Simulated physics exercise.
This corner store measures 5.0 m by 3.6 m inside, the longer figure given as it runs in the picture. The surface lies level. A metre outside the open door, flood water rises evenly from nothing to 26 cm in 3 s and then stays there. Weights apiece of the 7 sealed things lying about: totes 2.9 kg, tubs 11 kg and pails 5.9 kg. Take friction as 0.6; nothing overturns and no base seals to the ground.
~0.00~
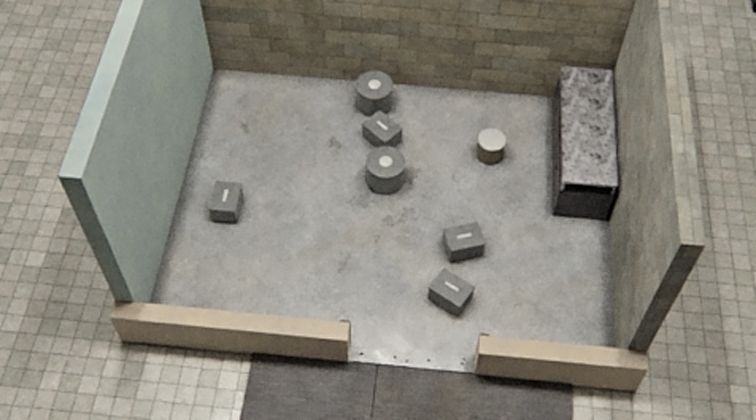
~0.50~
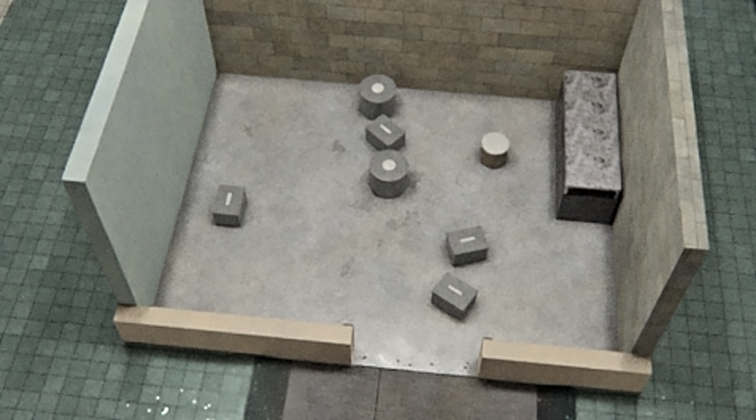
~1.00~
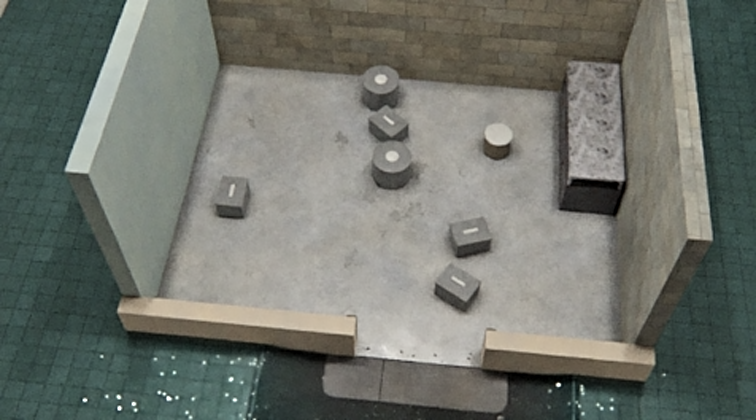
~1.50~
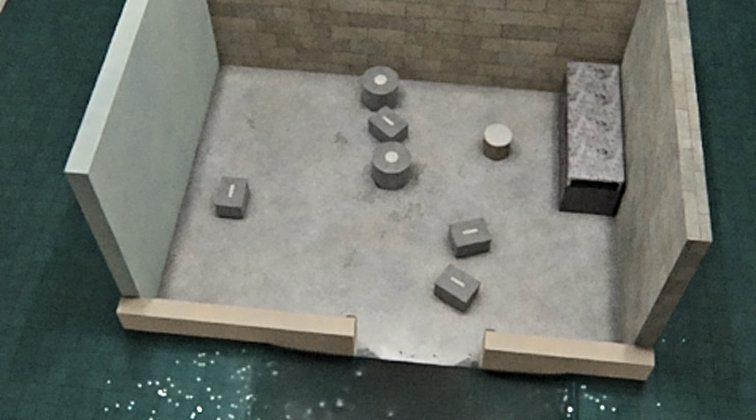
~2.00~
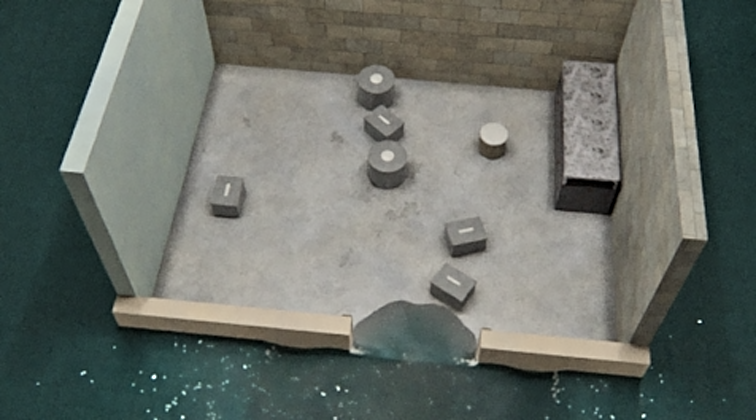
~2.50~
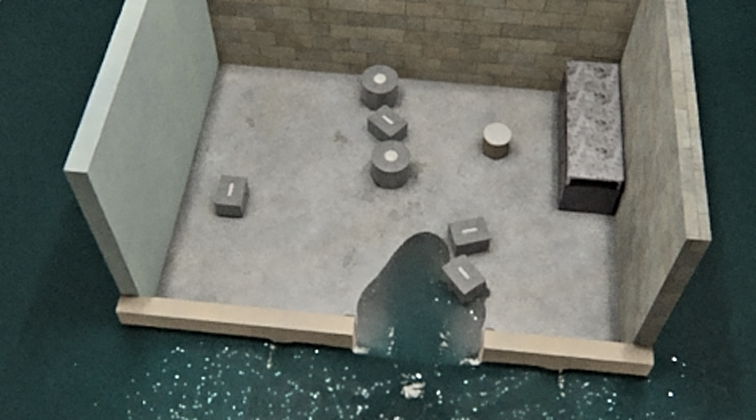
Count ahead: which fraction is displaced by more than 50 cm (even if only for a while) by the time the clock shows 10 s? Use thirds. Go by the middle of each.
Share: Two thirds or above.
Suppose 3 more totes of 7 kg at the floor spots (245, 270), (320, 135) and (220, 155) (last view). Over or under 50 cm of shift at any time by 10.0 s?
In that order: Short of it, over, over.
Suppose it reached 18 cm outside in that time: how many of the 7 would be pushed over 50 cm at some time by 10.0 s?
Then 5.
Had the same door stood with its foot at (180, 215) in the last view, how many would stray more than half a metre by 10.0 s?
Then 5.
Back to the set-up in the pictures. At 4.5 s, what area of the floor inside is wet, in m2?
Some 12.0 m2.
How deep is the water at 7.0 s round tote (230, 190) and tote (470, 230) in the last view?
About 2 and 15 cm.
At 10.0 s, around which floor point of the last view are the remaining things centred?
At about (357, 161).
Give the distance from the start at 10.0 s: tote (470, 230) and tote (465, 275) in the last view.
In turn: 200 cm, 100 cm.
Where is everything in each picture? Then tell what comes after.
The first frame shows a tote at (452, 287) rests on the ground; a tote at (382, 126), on the bottom; water covers 0.0 m2; 0 of 7 have shifted.
The second frame shows a tote at (455, 291), on the bottom; a tote at (386, 130), on the bottom; 0.0 m2 under water; 0 of 7 have shifted.
The third frame shows a tote at (458, 282), on the bottom; a tote at (389, 121), on the bottom; 0.0 m2 under water; 0 of 7 have shifted.
The fourth frame shows a tote at (458, 283), on the bottom; a tote at (388, 121) rests on the ground; water covers 0.0 m2; 0 of 7 have shifted.
The fifth frame shows a tote at (454, 281), on the bottom; a tote at (384, 120) rests on the ground; water covers 0.4 m2; 0 of 7 have shifted.
The sixth frame shows a tote at (464, 274) rests on the ground, 12 cm from its start; a tote at (388, 120), on the bottom; water covers 1.2 m2; 1 of 7 have shifted.
After 3.5 s 2 of 7 are over 50 cm from their spots; 0 afloat.
After 4.5 s 2 of 7 are over 50 cm from their spots; 2 afloat.
After 7.0 s 6 of 7 are over 50 cm from their spots; 5 afloat.
After 10.0 s 7 of 7 are over 50 cm from their spots, and 7 have been at some point; 7 afloat.
